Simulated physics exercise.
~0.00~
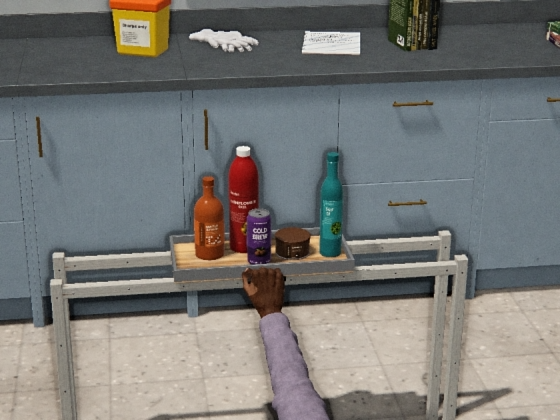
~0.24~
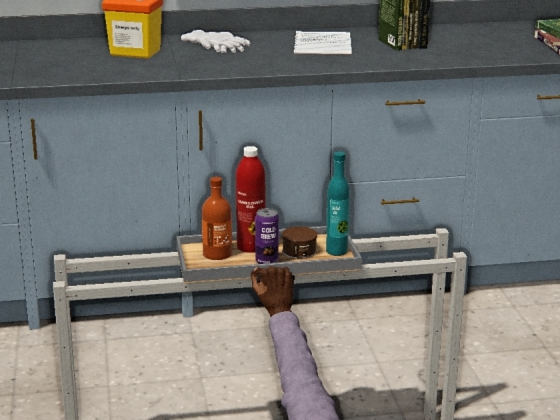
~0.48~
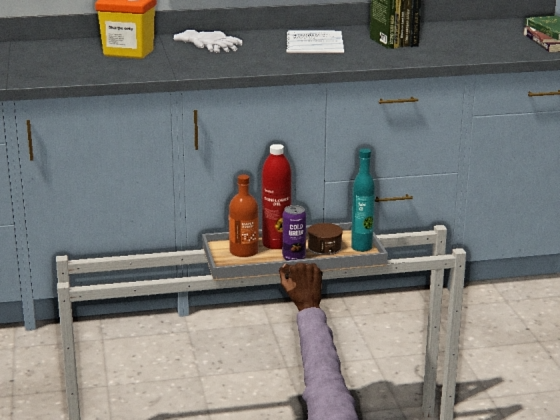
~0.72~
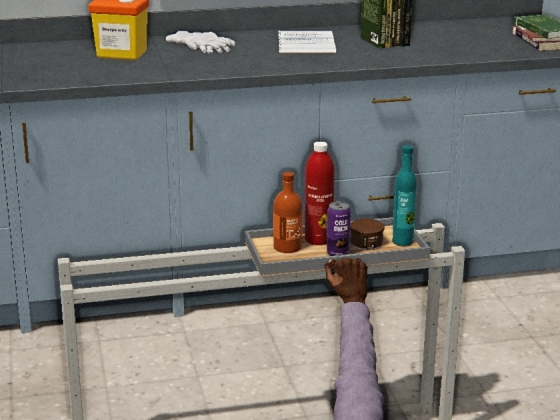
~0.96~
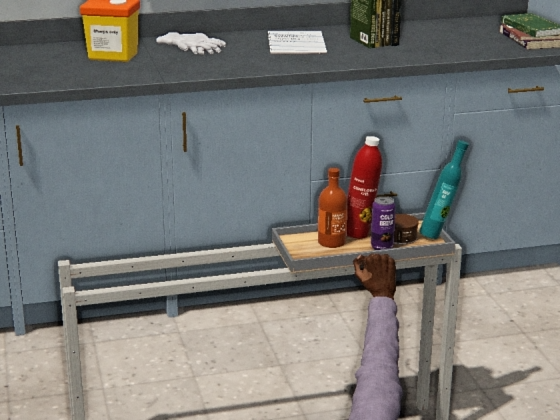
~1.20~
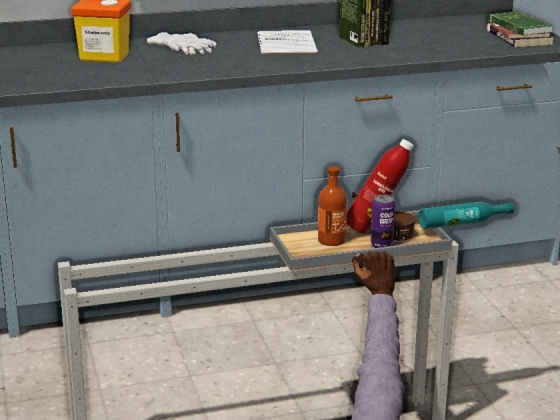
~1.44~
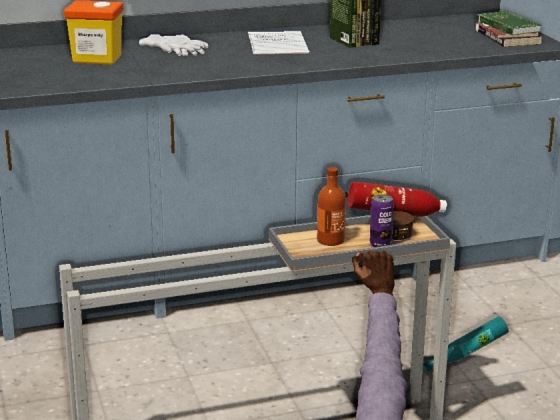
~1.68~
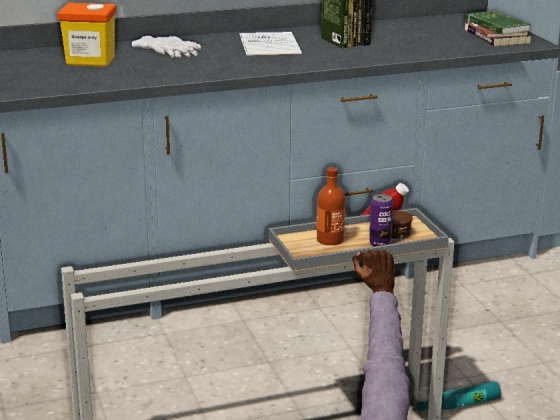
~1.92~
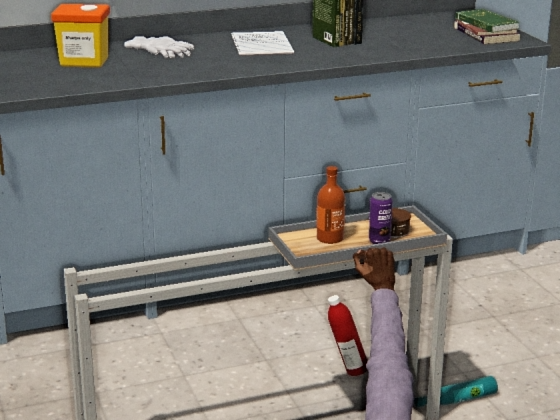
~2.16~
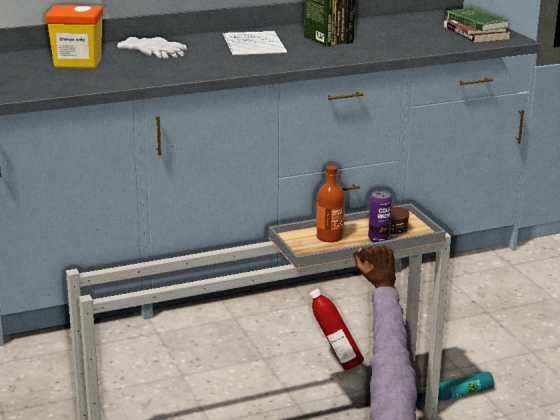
A hand slid a tray of bottles, a purple can and a brown tub to the right until it stopped abruptly, and the turquoise bottle, then the red one, toppled off onto the floor, leaving the orange bottle, can and tub standing.
